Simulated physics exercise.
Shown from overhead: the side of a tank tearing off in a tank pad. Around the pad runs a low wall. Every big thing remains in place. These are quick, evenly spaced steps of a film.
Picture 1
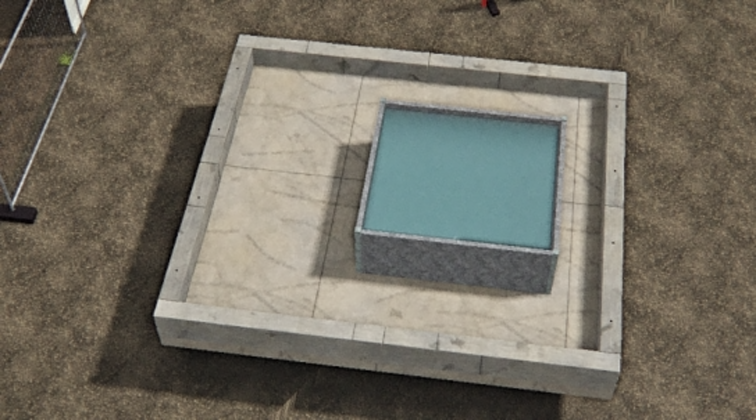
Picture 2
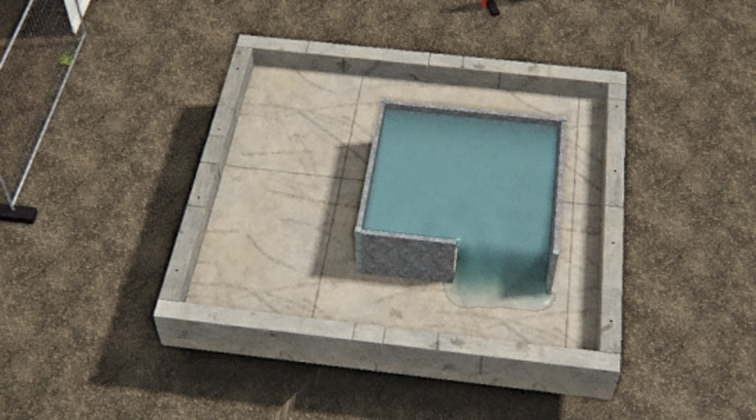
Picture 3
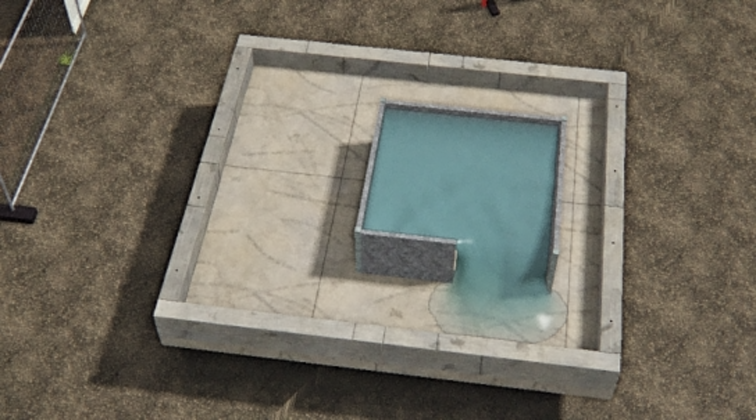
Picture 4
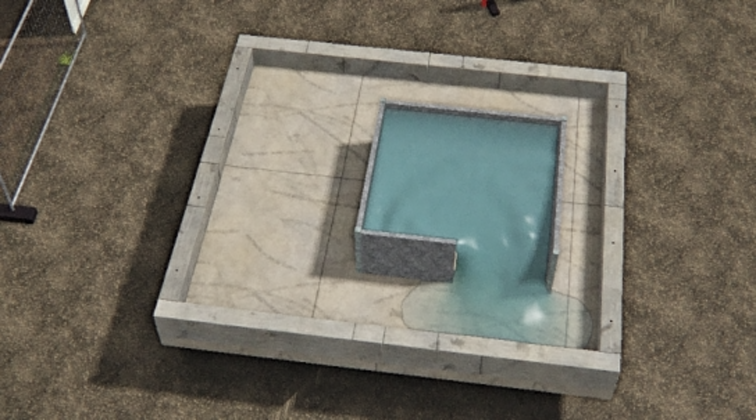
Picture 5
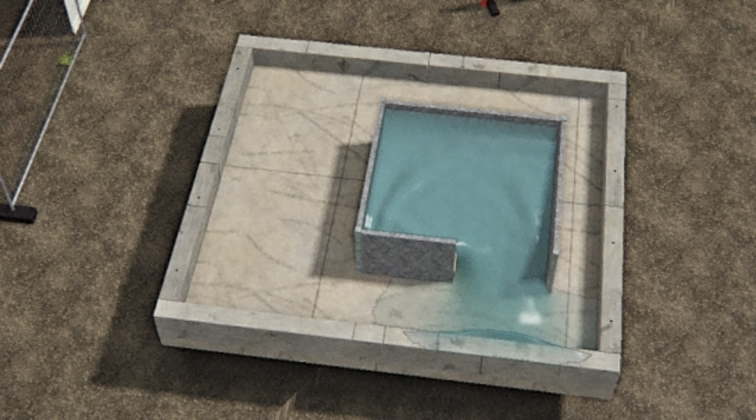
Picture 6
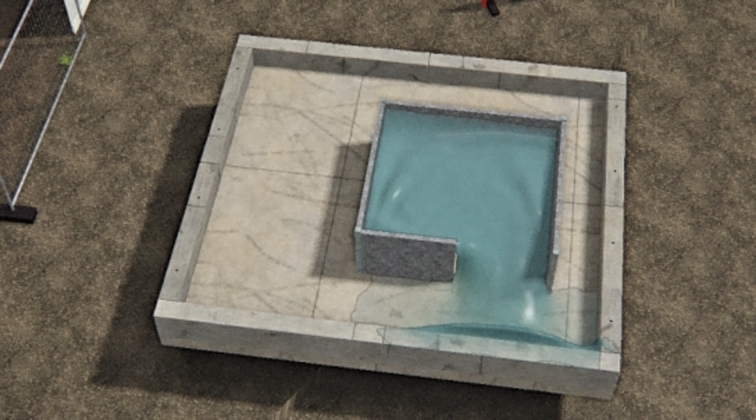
On a walled concrete pad, a tank's front side opens and blue-green water pours out.
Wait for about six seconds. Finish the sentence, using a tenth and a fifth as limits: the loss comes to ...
The loss comes to between a tenth and a fifth.
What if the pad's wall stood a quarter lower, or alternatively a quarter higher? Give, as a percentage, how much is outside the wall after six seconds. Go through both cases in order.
Well, you'd get 28 per cent in the first case and 8 per cent in the second.
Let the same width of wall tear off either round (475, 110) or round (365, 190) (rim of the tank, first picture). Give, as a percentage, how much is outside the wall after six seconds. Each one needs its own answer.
About 10% and 6%.
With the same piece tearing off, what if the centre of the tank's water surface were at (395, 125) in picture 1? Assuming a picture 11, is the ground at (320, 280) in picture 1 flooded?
Submerged.
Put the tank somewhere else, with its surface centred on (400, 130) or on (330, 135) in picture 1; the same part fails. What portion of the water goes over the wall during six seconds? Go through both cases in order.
Note: Try one close to 6 in a hundred, try two close to 8.
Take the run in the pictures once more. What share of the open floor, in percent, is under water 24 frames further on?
About 90 per cent.
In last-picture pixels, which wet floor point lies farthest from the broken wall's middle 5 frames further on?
Close to (183, 316).
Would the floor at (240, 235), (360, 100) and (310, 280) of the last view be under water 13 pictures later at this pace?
First spot swamped, second spot spared, third spot swamped.
A moment on, water covers 20 % of the floor; the low wall has let 1 % over.
Next, water covers 30 % of the floor; the low wall has let 4 % over.
Then, water covers 50 % of the floor; the low wall has let 12 % over.
Later, water covers 75 % of the floor; the low wall has let 14 % over.
In the end, water covers 80 % of the floor; the low wall has let 15 % over.
